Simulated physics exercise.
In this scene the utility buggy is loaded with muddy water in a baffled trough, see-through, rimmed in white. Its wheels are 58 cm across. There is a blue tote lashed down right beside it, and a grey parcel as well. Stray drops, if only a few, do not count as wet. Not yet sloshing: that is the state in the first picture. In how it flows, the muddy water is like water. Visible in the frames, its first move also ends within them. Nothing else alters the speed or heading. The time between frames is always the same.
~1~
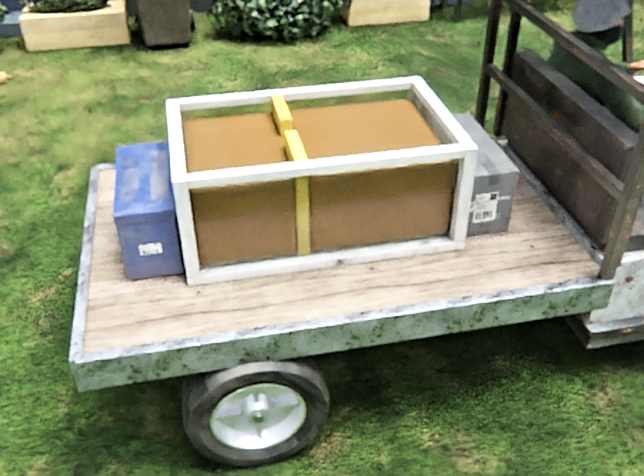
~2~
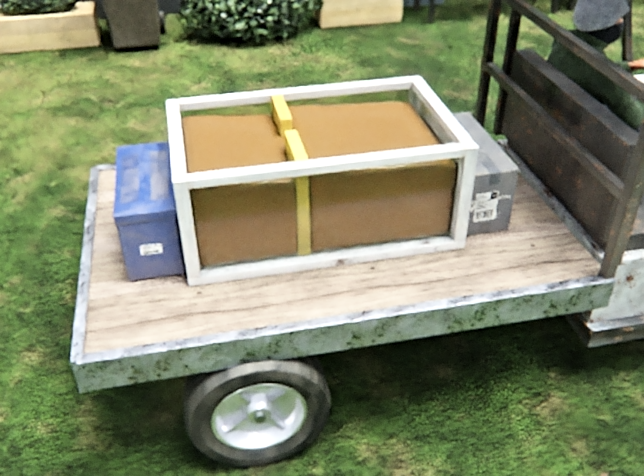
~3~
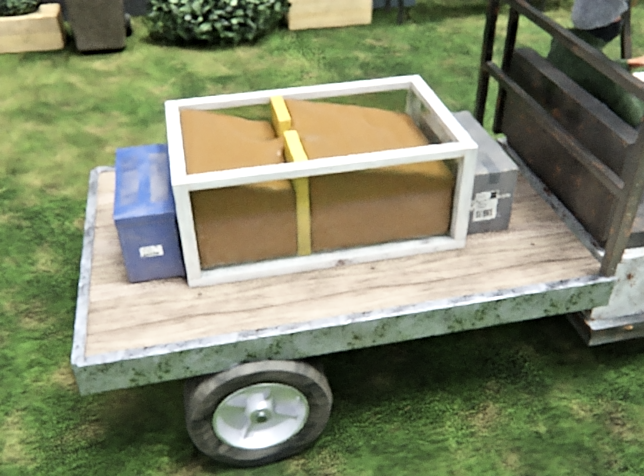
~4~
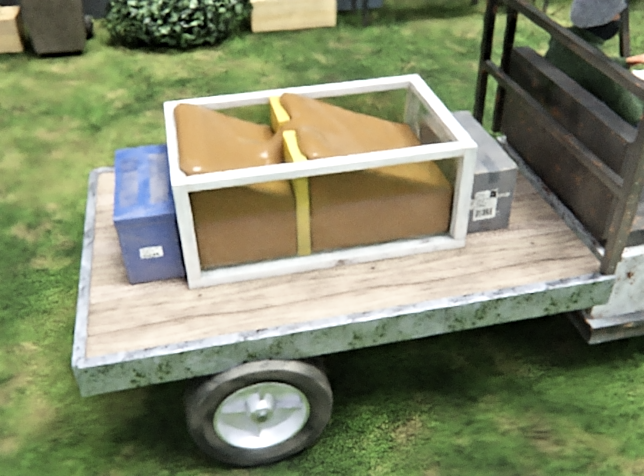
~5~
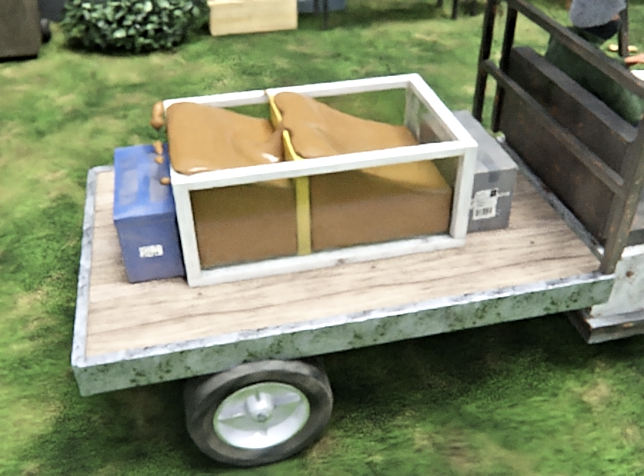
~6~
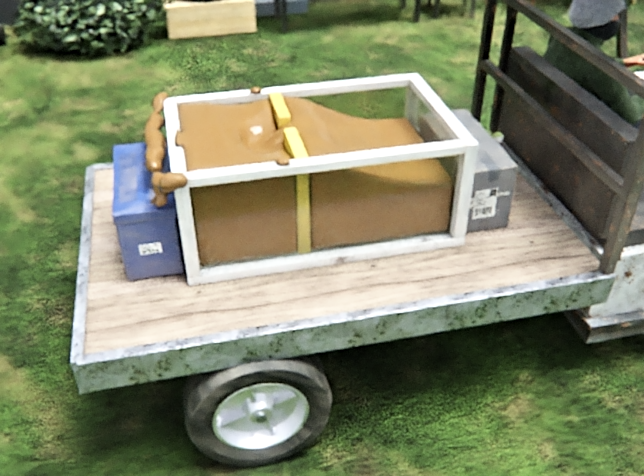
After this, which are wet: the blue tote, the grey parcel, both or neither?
The blue tote is hit; the grey parcel is spared.
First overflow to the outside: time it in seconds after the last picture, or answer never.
0.1 s.
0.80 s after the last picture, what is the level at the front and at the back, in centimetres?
The level sits near 30 cm in front and near 38 cm behind.
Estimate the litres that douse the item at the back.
About 2 litres.
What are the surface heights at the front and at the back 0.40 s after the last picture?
Front 42 cm, back 38 cm.
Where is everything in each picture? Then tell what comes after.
Level at the front (401, 104); level at the back (199, 124); still flat; board top at (302, 162) and (286, 120); the front is on the right, levels are read along the far wall; the blue tote stands at the back; the grey parcel stands at the front; a wheel hub at (260, 426), in the first picture.
Level at the front (401, 104); level at the back (199, 124); still flat, in the second picture.
Level at the front (399, 119); level at the back (197, 114); rising 8° towards the back, in the third picture.
Level at the front (398, 127); level at the back (195, 108); rising 13° towards the back, in the fourth picture.
Level at the front (397, 131); level at the back (195, 107); rising 14° towards the back, in the fifth picture.
Level at the front (397, 123); level at the back (195, 107); rising 12° towards the back; a wheel hub at (263, 426), in the sixth picture.
Then, 0.40 s later than the final frame, front 43 cm, middle 27 cm, back 38 cm above the floor; the loss stands at 1 per cent, over the back.
Then, 0.80 s later than the final frame, front 30 cm, middle 43 cm, back 37 cm above the floor; the loss stands at 1 per cent, over the back.
Then, 1.30 s later than the final frame, front 41 cm, middle 31 cm, back 38 cm above the floor; the loss stands at 1 per cent, over the back.
Then, 2.99 s later than the final frame, the loss stands at 1 per cent, over the back; the blue tote has caught 2 litres and the grey parcel nothing.
